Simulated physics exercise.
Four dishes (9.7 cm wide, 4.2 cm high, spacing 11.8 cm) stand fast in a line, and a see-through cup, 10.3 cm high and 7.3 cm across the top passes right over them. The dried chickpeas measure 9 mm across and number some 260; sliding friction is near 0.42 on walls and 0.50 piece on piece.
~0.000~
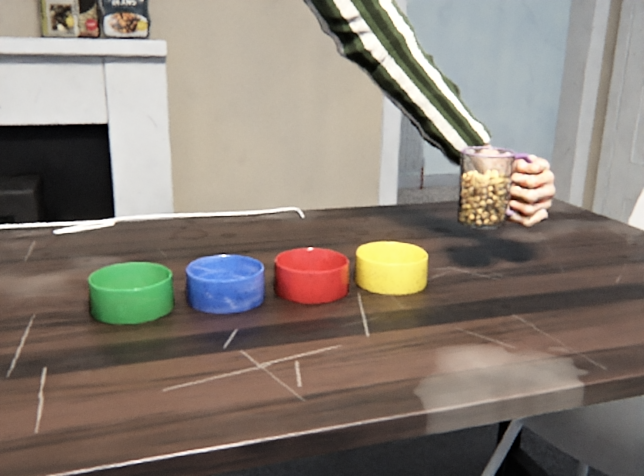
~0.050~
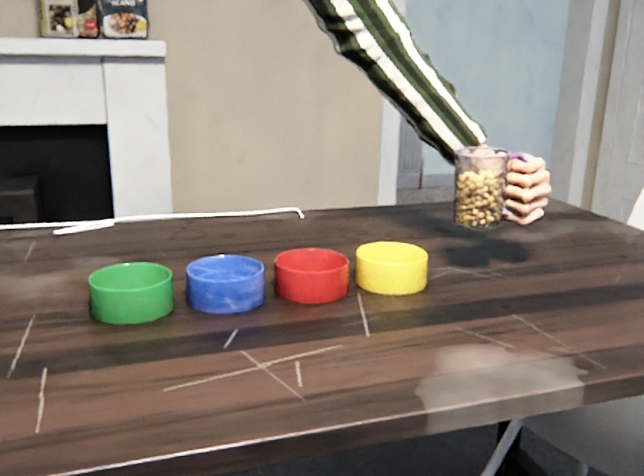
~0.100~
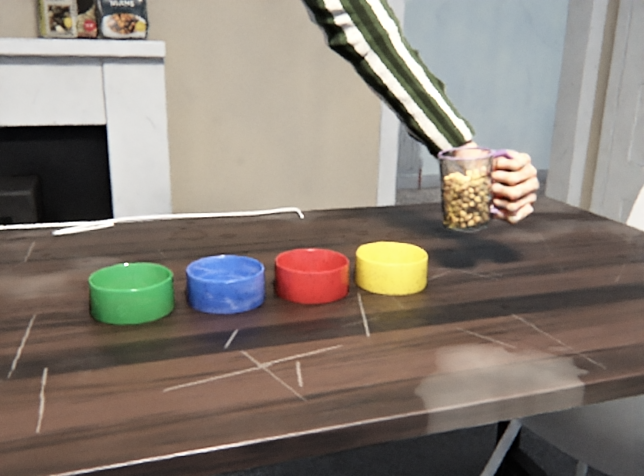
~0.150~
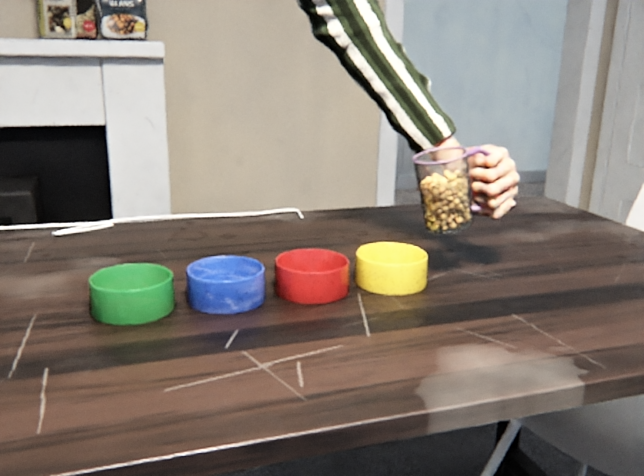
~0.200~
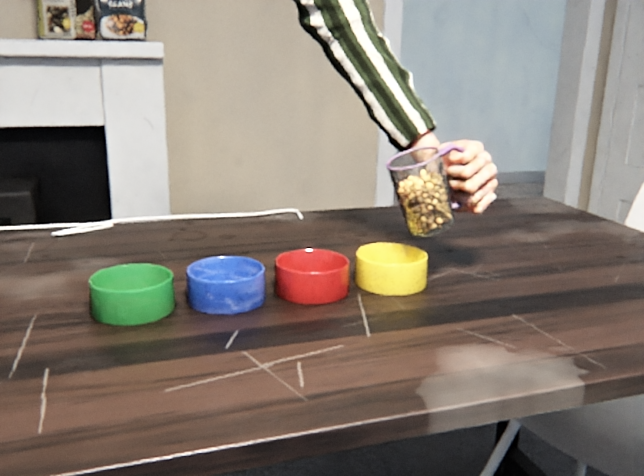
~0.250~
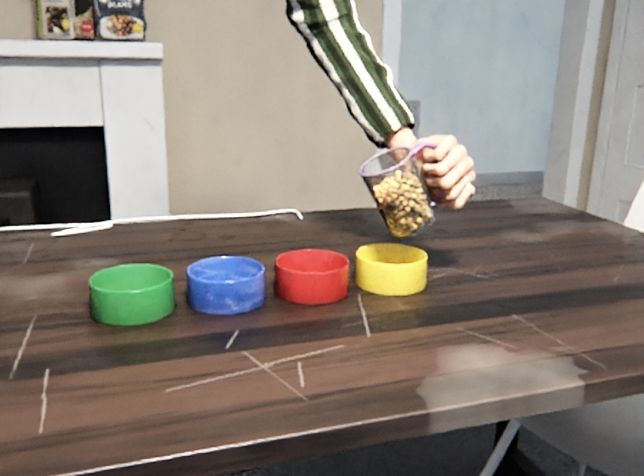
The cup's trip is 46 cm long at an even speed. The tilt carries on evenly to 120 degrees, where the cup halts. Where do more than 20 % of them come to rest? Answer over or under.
Red: Under, blue: Under, green: Over, yellow: Under, counter: Over.
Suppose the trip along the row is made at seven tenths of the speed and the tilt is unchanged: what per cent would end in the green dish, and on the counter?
In that case green 70, counter 30.
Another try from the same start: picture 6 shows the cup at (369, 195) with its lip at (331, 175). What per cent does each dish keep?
Red 0, blue 0, green 80, yellow 0.
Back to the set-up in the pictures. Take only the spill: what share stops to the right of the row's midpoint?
About 0 per cent.
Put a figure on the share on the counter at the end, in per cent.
About 40 per cent.
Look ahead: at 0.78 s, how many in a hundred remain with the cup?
Some 80 per cent of the load.
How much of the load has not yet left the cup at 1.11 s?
Some 5 per cent of the load.
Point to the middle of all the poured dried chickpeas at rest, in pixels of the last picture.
At about (108, 304).
After 0.57 s, tilt 73 degrees; cup holds 100 %.
After 0.78 s, tilt 103 degrees; cup holds 80 %, green 5 %.
After 1.11 s, tilt 120 degrees; cup holds 5 %, green 55 %.
In the end, at 1.7 s, red 0 %, blue 0 %, green 60 %, yellow 0 %, counter 40 %.
